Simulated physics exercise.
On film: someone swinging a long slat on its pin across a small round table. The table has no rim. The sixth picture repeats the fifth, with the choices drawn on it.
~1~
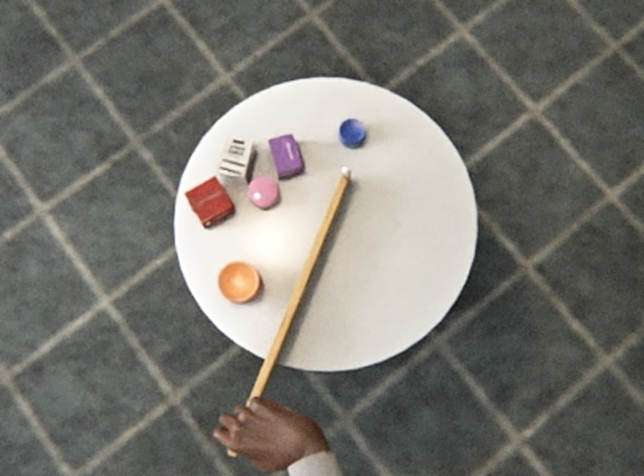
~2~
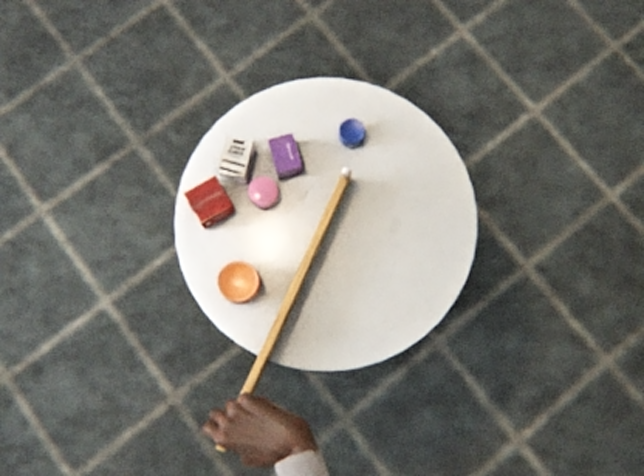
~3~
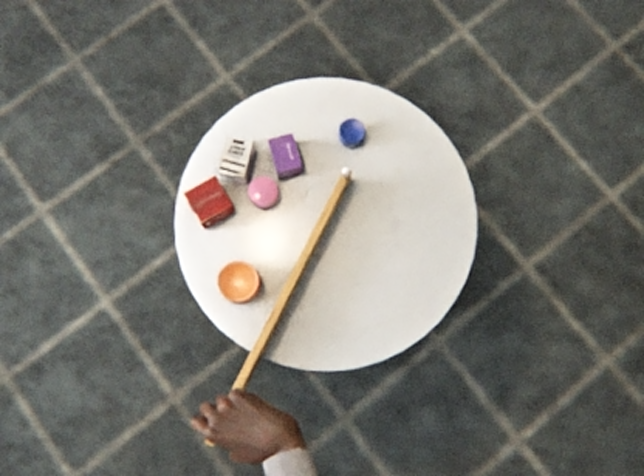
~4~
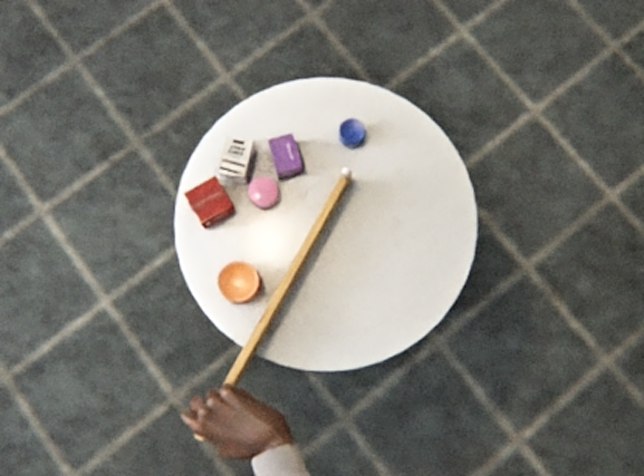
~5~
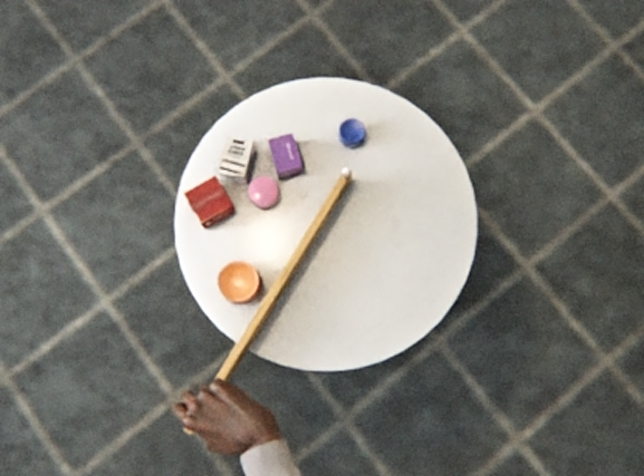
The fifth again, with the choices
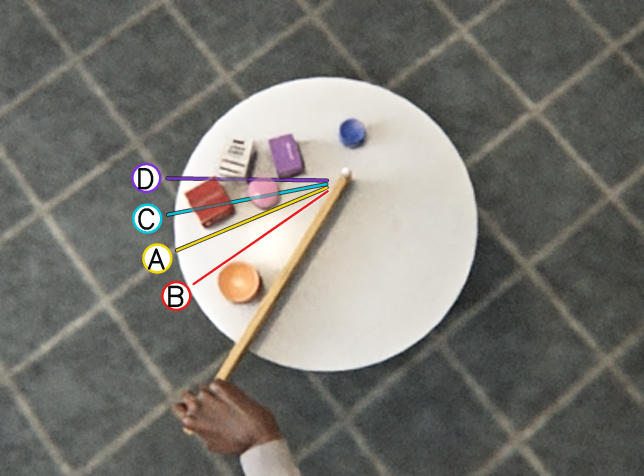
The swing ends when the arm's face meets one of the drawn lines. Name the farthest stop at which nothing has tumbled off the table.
The farthest safe stop is A.
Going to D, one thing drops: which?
The orange jar.
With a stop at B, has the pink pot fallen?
By then, no.
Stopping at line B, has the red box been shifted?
No.
On the copy, A at (253, 218); B at (262, 237); C at (248, 199); D at (247, 179).
On A. First, arm (277, 243); orange jar (222, 268); red box (210, 202).
Then, arm (262, 225); orange jar (199, 242); red box (209, 199).
Finally, arm (256, 213); orange jar (185, 223); red box (205, 190); nothing has fallen.
By contrast, B is safe but short; C drops the orange jar; D drops the orange jar.
